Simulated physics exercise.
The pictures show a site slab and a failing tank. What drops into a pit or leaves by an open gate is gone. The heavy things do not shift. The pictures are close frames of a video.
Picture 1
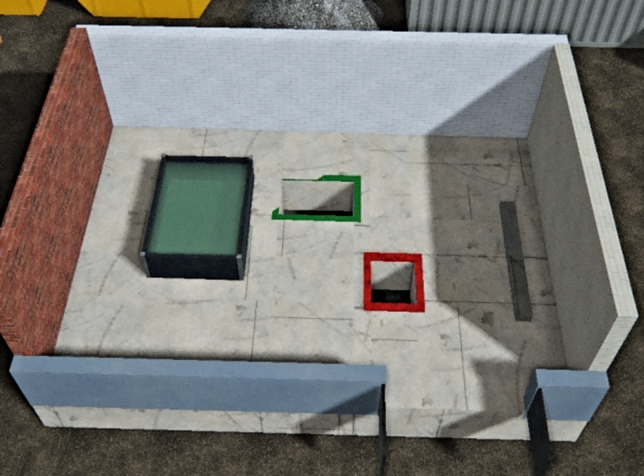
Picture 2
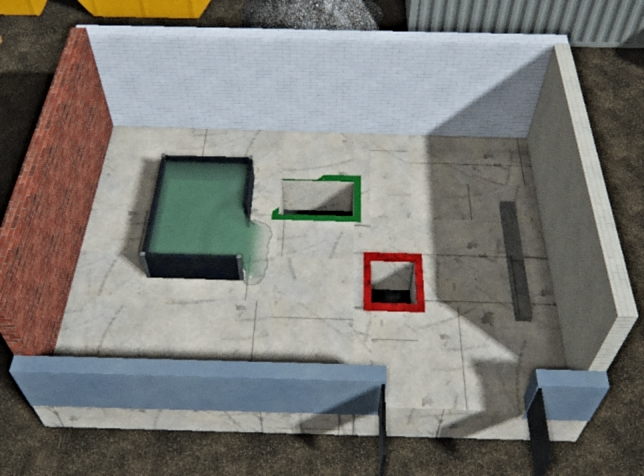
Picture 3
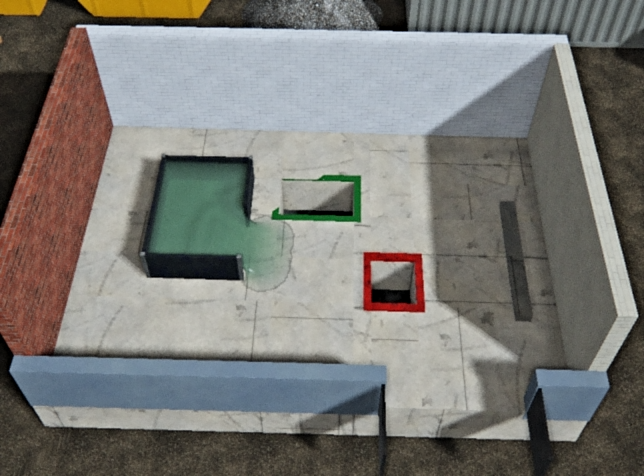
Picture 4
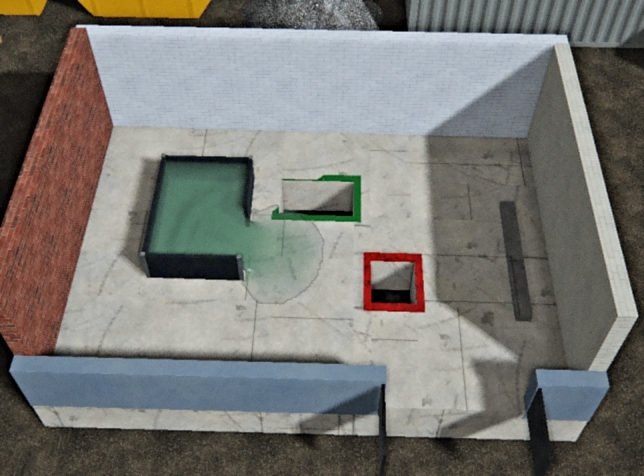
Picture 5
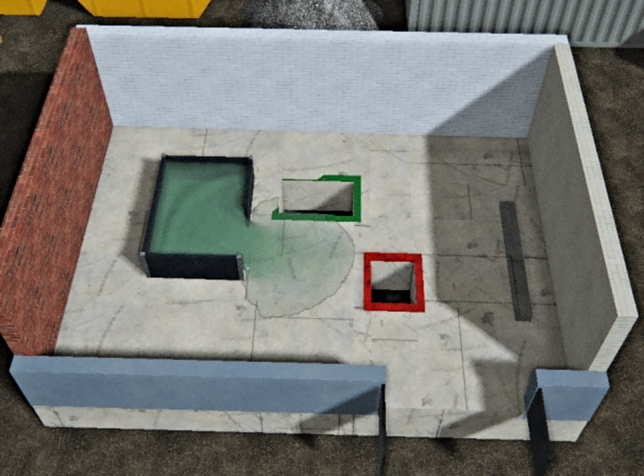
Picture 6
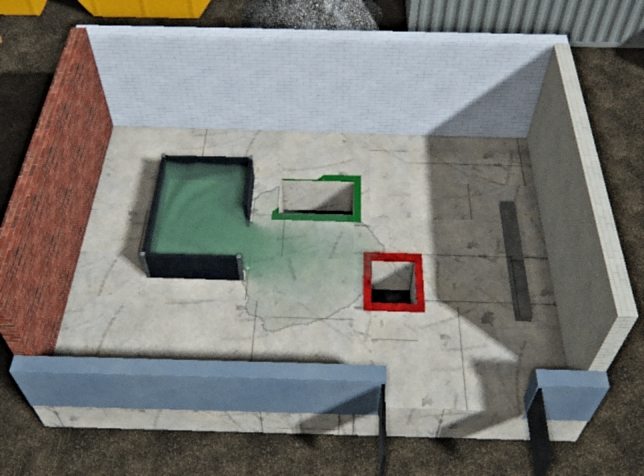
The clip opens on a walled concrete slab with a dark-sided tank of still green water at left and green- and red-edged pits. A gap appears in the tank's right side and water pours out, spreading rightward in a widening, pale green sheet that reaches the edges of both pits.
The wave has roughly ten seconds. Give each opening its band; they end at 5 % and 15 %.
The gate takes over 15 %; the red pit takes over 15 %; the green pit takes between 5 and 15 %.
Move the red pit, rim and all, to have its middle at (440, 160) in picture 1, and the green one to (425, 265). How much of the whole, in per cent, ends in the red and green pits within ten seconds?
Per cent: Red 0, green 30.
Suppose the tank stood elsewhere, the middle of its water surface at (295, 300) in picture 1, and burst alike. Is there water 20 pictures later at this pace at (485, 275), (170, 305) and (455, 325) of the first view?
In that order: Awash, no water, wet.
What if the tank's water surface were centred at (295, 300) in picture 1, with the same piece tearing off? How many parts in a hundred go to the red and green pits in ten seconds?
Roughly, in per cent: Red 0, green 4.
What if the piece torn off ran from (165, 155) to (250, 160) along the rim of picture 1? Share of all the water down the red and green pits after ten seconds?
Roughly, in per cent: Red 0, green 12.
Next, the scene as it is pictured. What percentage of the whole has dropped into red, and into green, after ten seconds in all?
About 22 and 8 per cent.
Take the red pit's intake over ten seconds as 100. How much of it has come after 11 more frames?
Close to 45 %.
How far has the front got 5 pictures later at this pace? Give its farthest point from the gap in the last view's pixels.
At about (484, 244).
A moment on, water covers 20 % of the floor; the gate 0 %, the red pit 4 %, the green pit 2 %.
Next, water covers 30 % of the floor; the gate 0 %, the red pit 10 %, the green pit 3 %.
Then, water covers 40 % of the floor; the gate 6 %, the red pit 16 %, the green pit 5 %.
Later, water covers 45 % of the floor; the gate 13 %, the red pit 20 %, the green pit 6 %.
In the end, water covers 50 % of the floor; the gate 22 %, the red pit 22 %, the green pit 8 %.
